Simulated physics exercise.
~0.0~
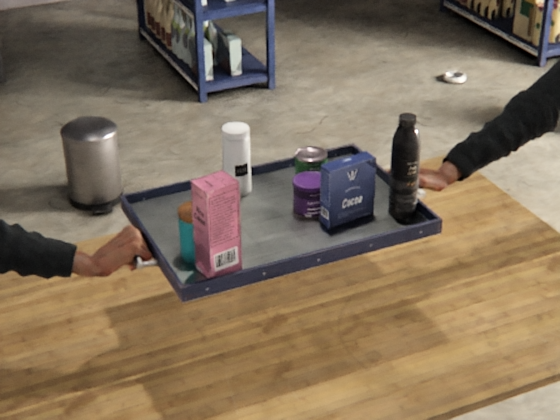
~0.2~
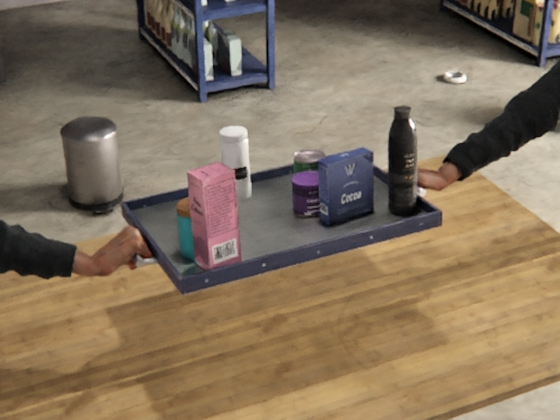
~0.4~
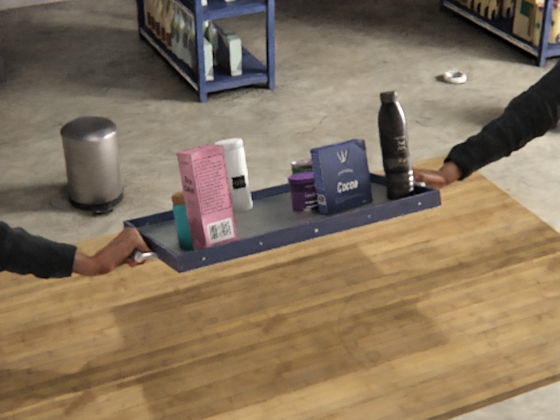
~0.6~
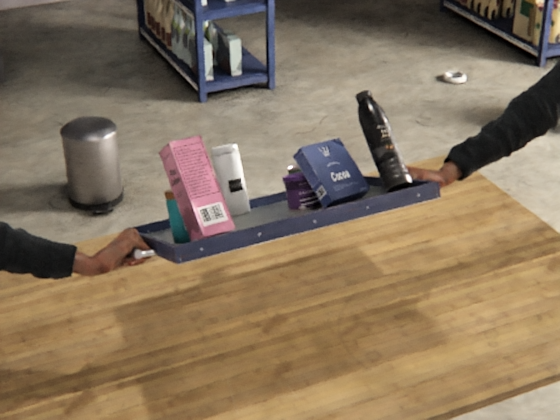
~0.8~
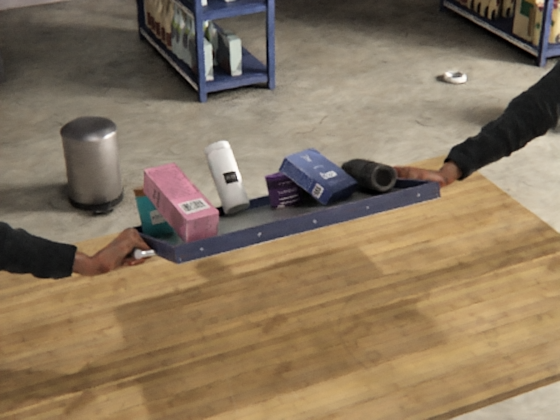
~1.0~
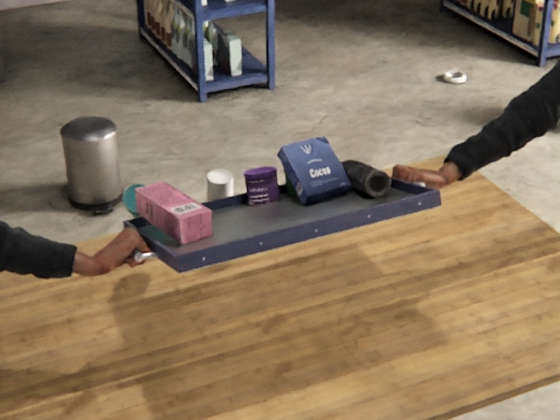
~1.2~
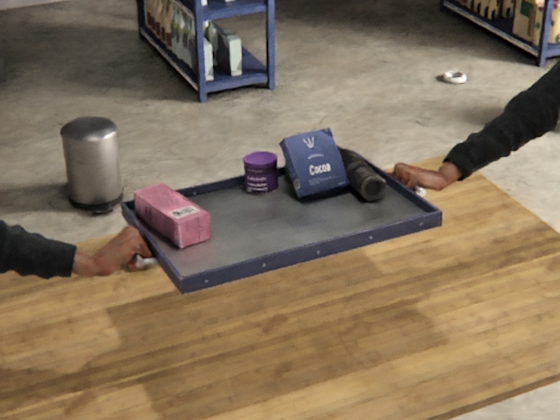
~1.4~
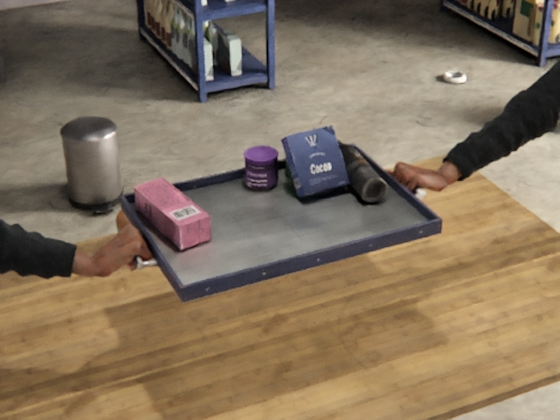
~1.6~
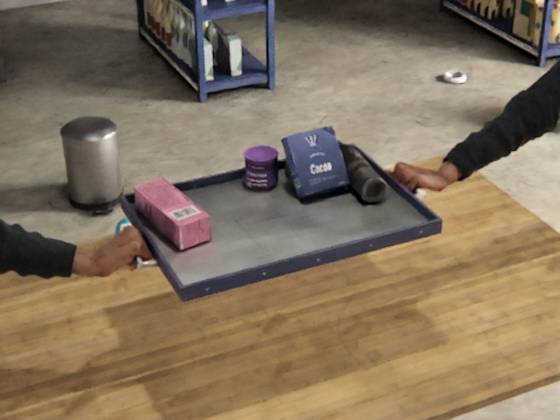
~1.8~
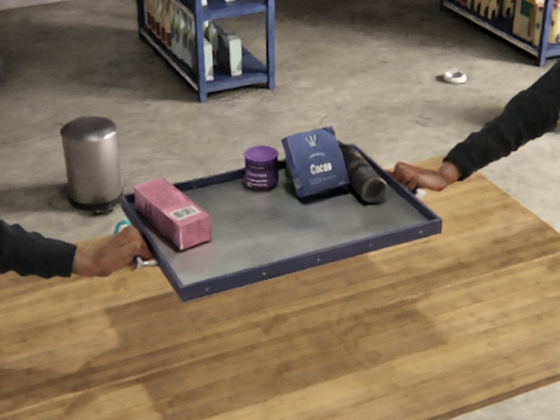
A tray held by two hands tilts steeply, far edge down, and its items slide and topple before it is levelled, leaving a pink carton and black bottle lying on it beside a leaning blue packet and upright purple tin, with the white and turquoise containers gone from the tray.
